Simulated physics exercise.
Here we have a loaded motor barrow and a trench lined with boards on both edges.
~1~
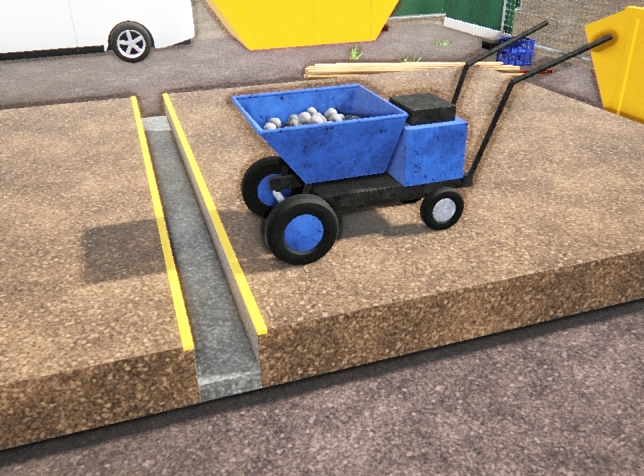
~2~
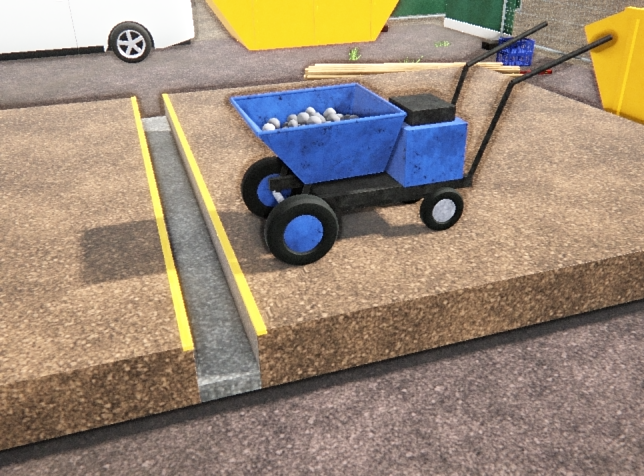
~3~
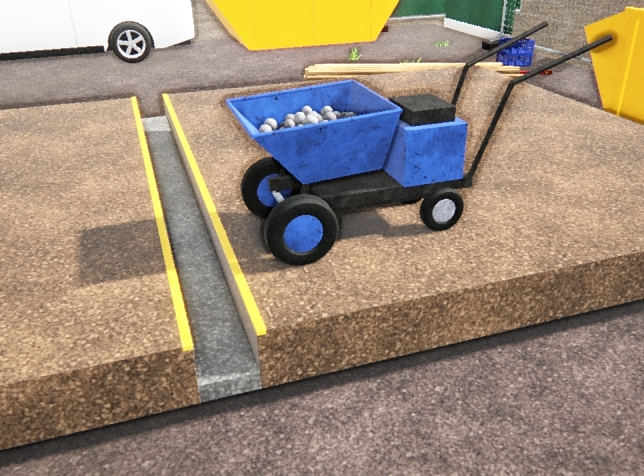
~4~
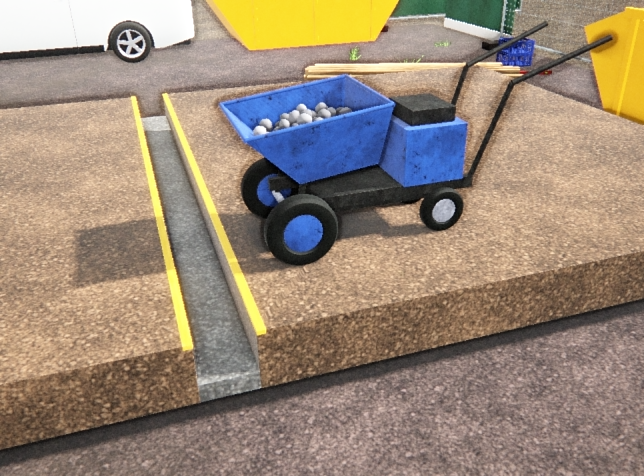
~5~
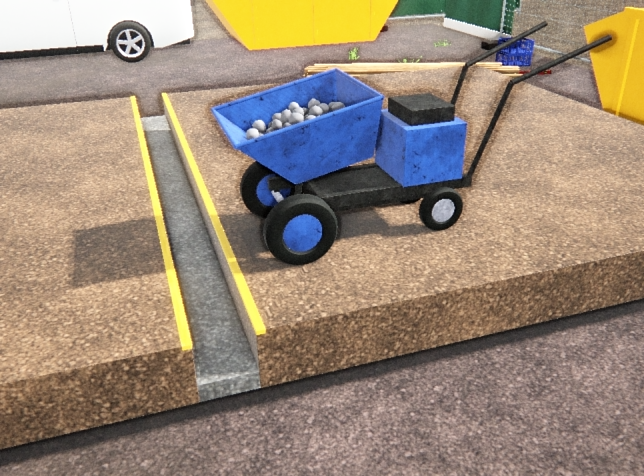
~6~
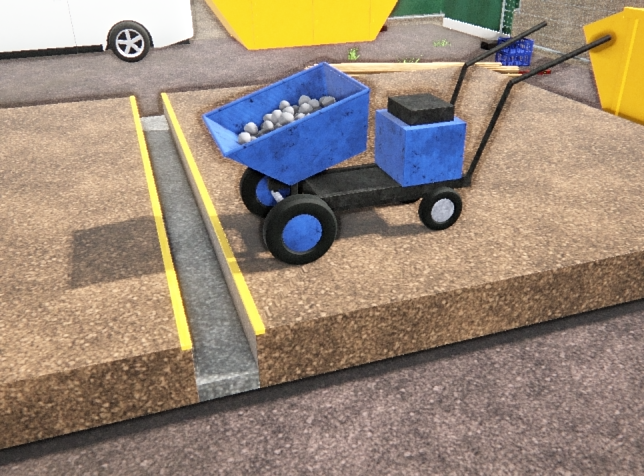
A blue motor barrow with black handles, loaded with grey and whitish cobbles, stands on a raised brown gravelly slab, seen from slightly above and to the side by a still camera. To its left a narrow grey-bottomed trench edged with yellow boards crosses the slab, with yellow skips and a white vehicle behind. The skip of the barrow, at first level, tilts slowly forward to the left, its back rising away from the body, while the wheels stay put.
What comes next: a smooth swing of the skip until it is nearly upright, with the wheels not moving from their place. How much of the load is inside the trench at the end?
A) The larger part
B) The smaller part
B.
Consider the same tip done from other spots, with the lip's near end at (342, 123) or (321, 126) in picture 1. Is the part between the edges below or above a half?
Well, parked at the first spot it'd be past the halfway mark, and at the second it'd be past the halfway mark.
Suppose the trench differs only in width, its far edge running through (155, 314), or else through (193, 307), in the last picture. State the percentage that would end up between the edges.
Lab note: Case 1 near 70 percent, case 2 near 0 percent.
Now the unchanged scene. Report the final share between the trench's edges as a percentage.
Result: Around 20 in a hundred.
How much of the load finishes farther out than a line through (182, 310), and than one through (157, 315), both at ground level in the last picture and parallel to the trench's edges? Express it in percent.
In order: 80 percent, then 60 percent.
Soon, skip tipped steeply; all in the skip.
A while on, skip tipped right over; most in the skip; a stray few in or heaped over the trench; a small part beyond it; a stray few falling.
Towards the end, skip tipped right over; a small part in the skip; a small part in or heaped over the trench; most beyond it.
Finally, skip tipped right over; about a quarter in or heaped over the trench; most beyond it.
